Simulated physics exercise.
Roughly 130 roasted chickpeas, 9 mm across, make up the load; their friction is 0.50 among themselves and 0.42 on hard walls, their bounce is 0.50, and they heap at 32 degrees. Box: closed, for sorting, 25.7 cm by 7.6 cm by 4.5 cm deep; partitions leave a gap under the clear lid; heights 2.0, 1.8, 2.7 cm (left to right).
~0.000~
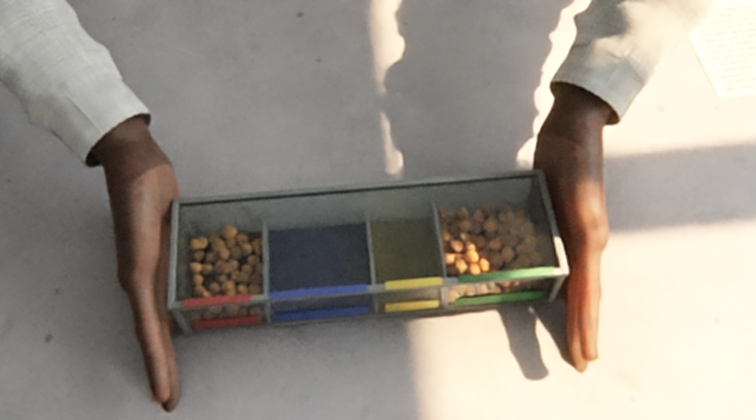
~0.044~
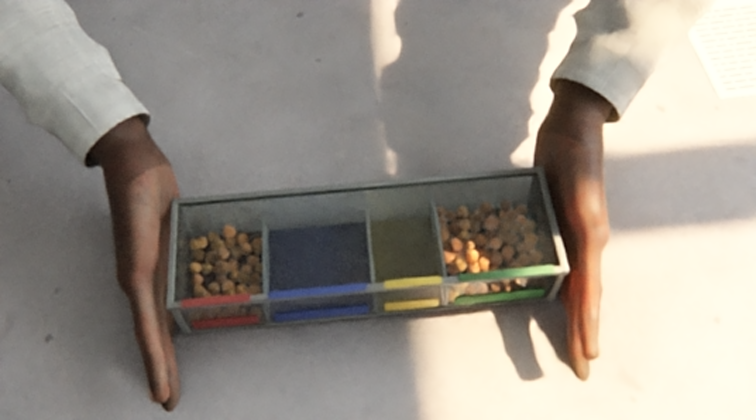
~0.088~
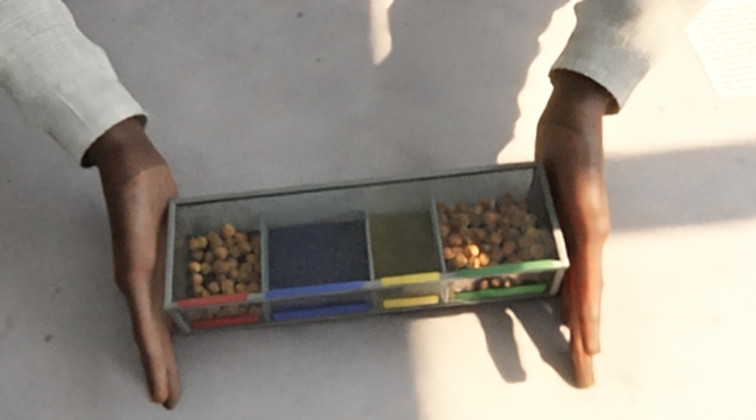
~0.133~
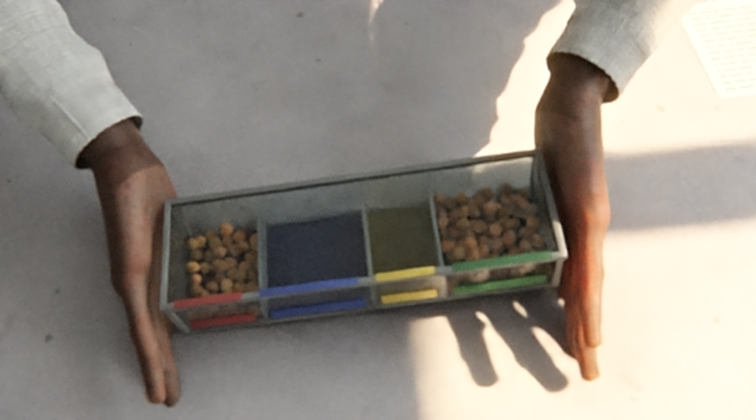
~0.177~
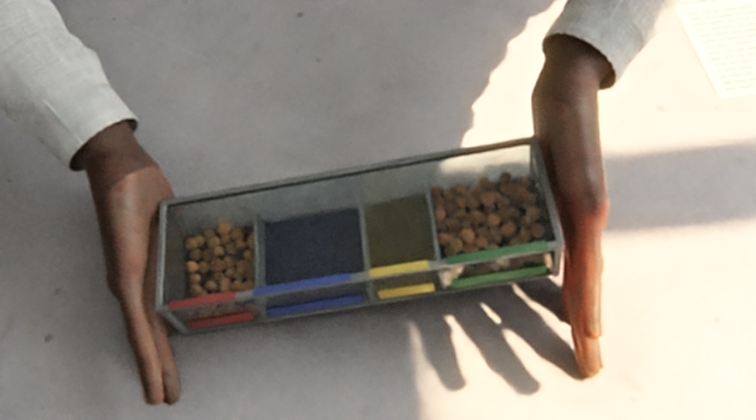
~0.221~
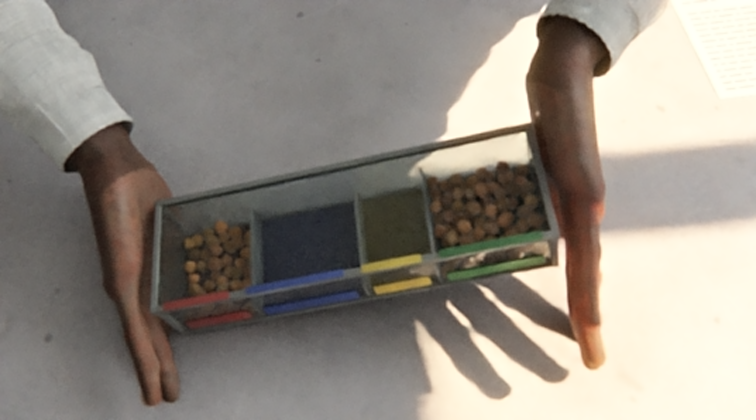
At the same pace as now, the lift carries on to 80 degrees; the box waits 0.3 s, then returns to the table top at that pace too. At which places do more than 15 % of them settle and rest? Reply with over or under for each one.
Red: Over, blue: Under, green: Over, yellow: Under.
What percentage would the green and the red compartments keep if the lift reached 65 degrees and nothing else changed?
Result - green 60 %, red 35 %.
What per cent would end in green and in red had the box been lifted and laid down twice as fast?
The green compartment would end with 50 per cent and the red compartment with 45 per cent.
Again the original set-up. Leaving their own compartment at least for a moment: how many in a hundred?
The share comes out near 20 per cent.
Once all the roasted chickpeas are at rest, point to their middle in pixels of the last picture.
Centre at rest: Approx. (274, 278) px.
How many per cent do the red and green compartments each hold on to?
Red 50 %, green 45 %.
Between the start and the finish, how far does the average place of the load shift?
About 5.5 cm.
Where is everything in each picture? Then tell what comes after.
In the first frame, box tilt 0 degrees, front corners at (175, 304) and (561, 270); red 35 %, green 65 %.
In the second frame, box tilt 1 degrees, front corners at (174, 304) and (561, 268).
In the third frame, box tilt 3 degrees, front corners at (171, 304) and (561, 262).
In the fourth frame, box tilt 6 degrees, front corners at (167, 305) and (559, 253), lowest corner left front.
In the fifth frame, box tilt 10 degrees, front corners at (162, 306) and (556, 243), lowest corner left front.
In the sixth frame, box tilt 13 degrees, front corners at (158, 307) and (552, 232), lowest corner left front; red 35 %, green 65 %. The box's pace is about 80 degrees a second.
After 1.25 s, tilt 80 degrees; red 35 %, blue 5 %, green 55 %, yellow 5 %.
After 1.94 s, tilt 41 degrees; red 50 %, blue 5 %, green 45 %.
Then, at 2.66 s, tilt 0 degrees; red 50 %, blue 5 %, green 45 %.
In the end, at 3.0 s, red 50 %, blue 5 %, green 45 %, yellow 0 %.
